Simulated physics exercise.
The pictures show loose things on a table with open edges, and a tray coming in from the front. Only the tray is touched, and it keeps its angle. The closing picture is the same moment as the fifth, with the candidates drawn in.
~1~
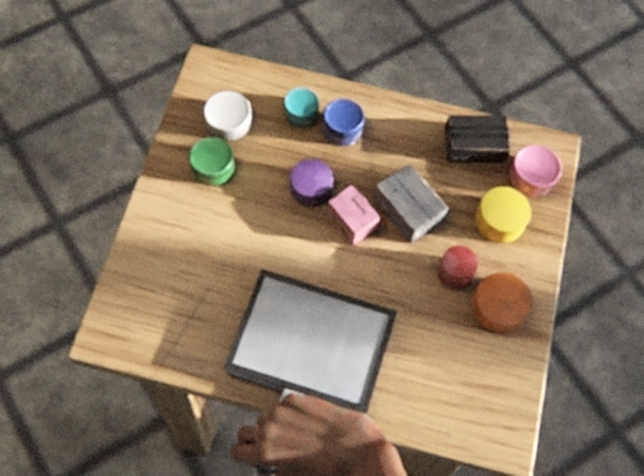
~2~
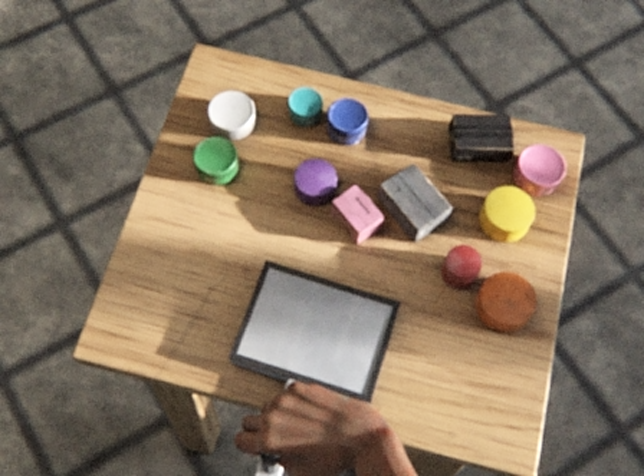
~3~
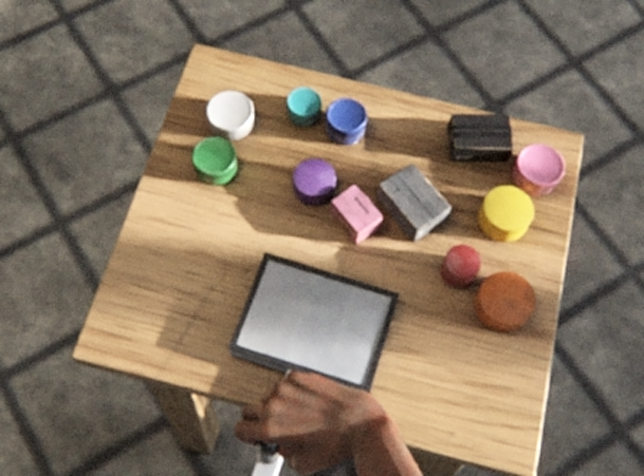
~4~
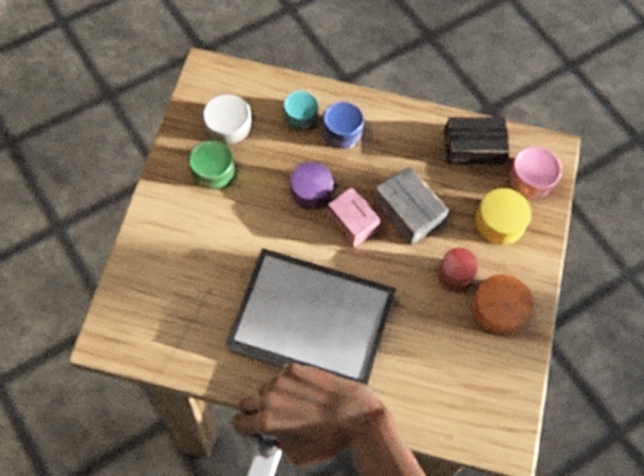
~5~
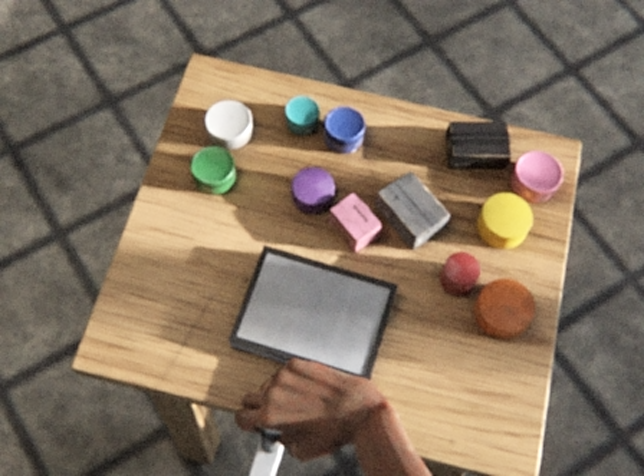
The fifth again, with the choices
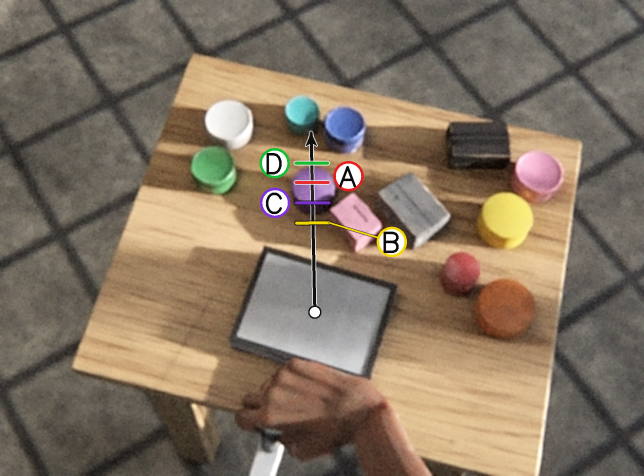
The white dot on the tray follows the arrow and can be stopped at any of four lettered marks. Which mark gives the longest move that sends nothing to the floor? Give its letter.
D.
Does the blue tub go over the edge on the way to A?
No.
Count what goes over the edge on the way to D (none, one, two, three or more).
In all, none.
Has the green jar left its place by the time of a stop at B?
No.
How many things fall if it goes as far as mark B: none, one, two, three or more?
The count is none.
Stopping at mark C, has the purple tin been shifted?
Yes.
On the marked copy, A at (313, 182); B at (313, 223); C at (313, 203); D at (312, 163); the arrow from (315, 312) to (311, 133); the white dot at (315, 312).
Following D. Soon after the start, tray (313, 259); pink box (355, 200); black box (478, 146).
Later, tray (312, 205); turquoise tub (301, 111); blue tub (350, 123).
In the end, tray (312, 168); blue tub (359, 91); turquoise tub (290, 82); nothing has fallen.
As for the rest, A is safe but short; B is safe but short; C is safe but short.
